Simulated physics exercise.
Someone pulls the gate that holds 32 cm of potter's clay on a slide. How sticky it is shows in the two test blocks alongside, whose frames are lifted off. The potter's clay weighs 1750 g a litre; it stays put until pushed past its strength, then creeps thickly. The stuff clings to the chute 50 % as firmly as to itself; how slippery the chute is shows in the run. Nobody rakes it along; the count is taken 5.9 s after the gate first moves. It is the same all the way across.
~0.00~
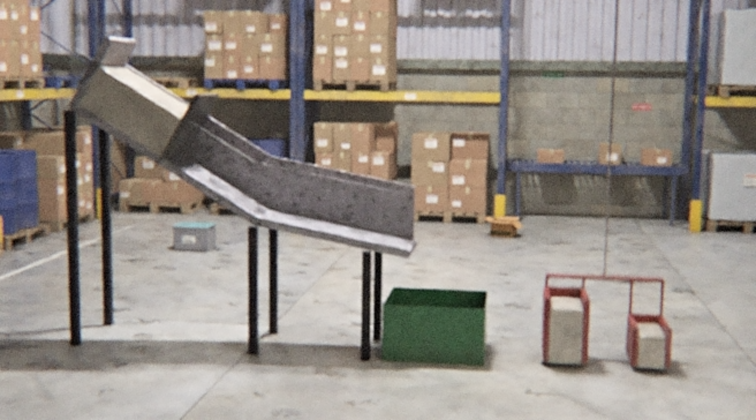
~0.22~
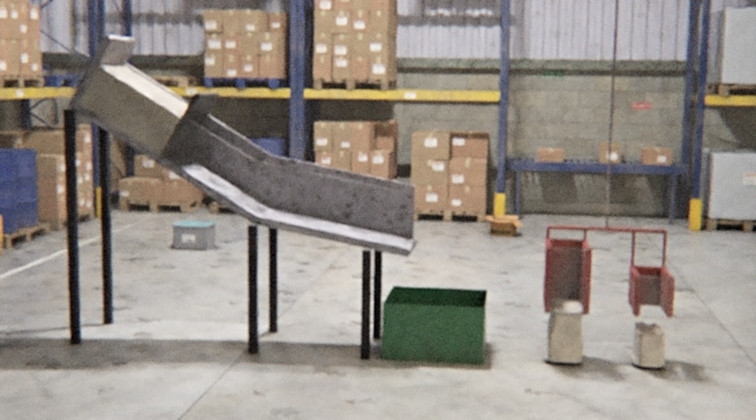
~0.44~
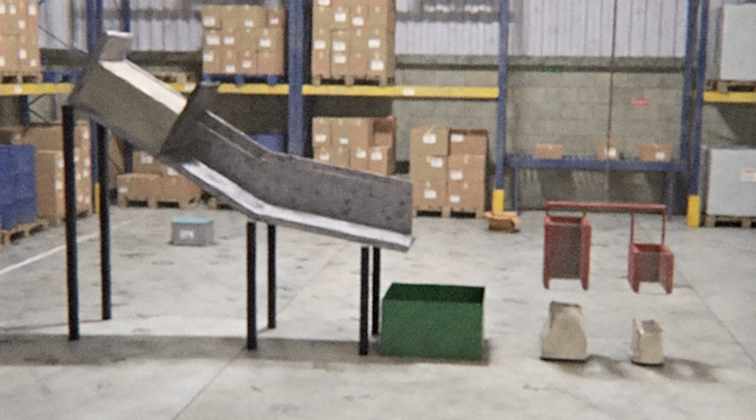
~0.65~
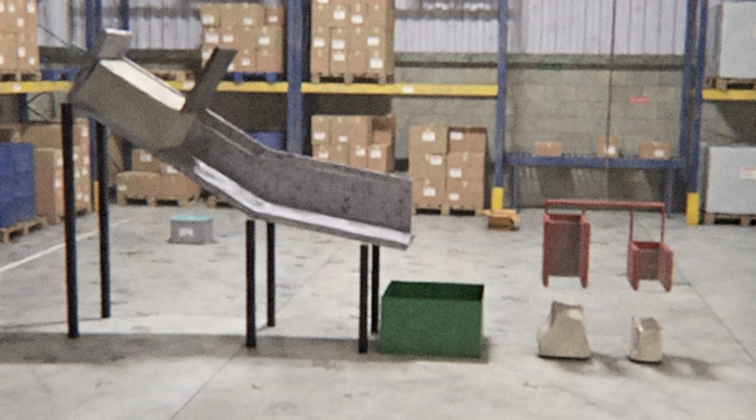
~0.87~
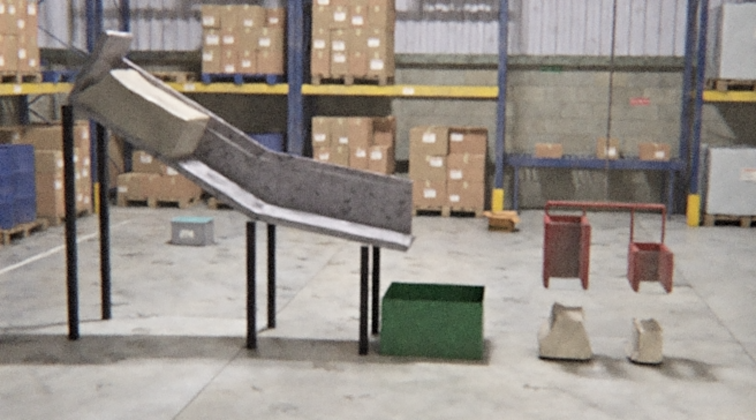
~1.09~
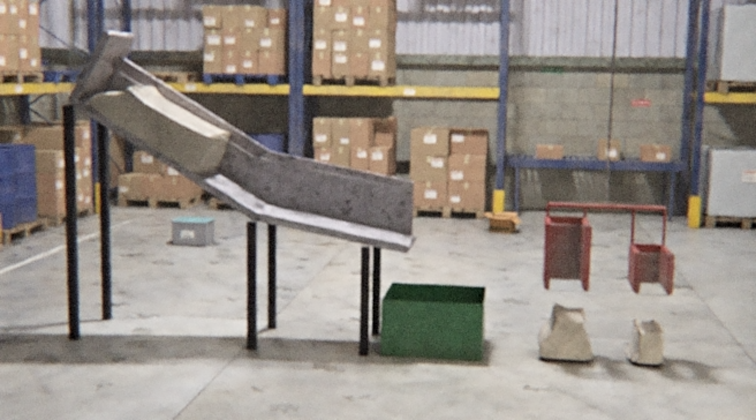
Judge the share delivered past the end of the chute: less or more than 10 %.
Expect less than 10 %.
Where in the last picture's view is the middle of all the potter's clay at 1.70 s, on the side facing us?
Around (234, 180).
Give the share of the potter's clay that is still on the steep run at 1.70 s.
About 65 %.
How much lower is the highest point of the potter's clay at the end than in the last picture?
About 50 cm.
After 1.70 s, 65 % is on the steep run, 35 % on the flatter one and 0 % past the end.
After 2.42 s, 29 % is on the steep run, 71 % on the flatter one and 0 % past the end.
After 3.14 s, 29 % is on the steep run, 71 % on the flatter one and 0 % past the end.
After 3.86 s, 29 % is on the steep run, 71 % on the flatter one and 0 % past the end.
After 6.34 s, 29 % is on the steep run, 71 % on the flatter one and 0 % past the end.
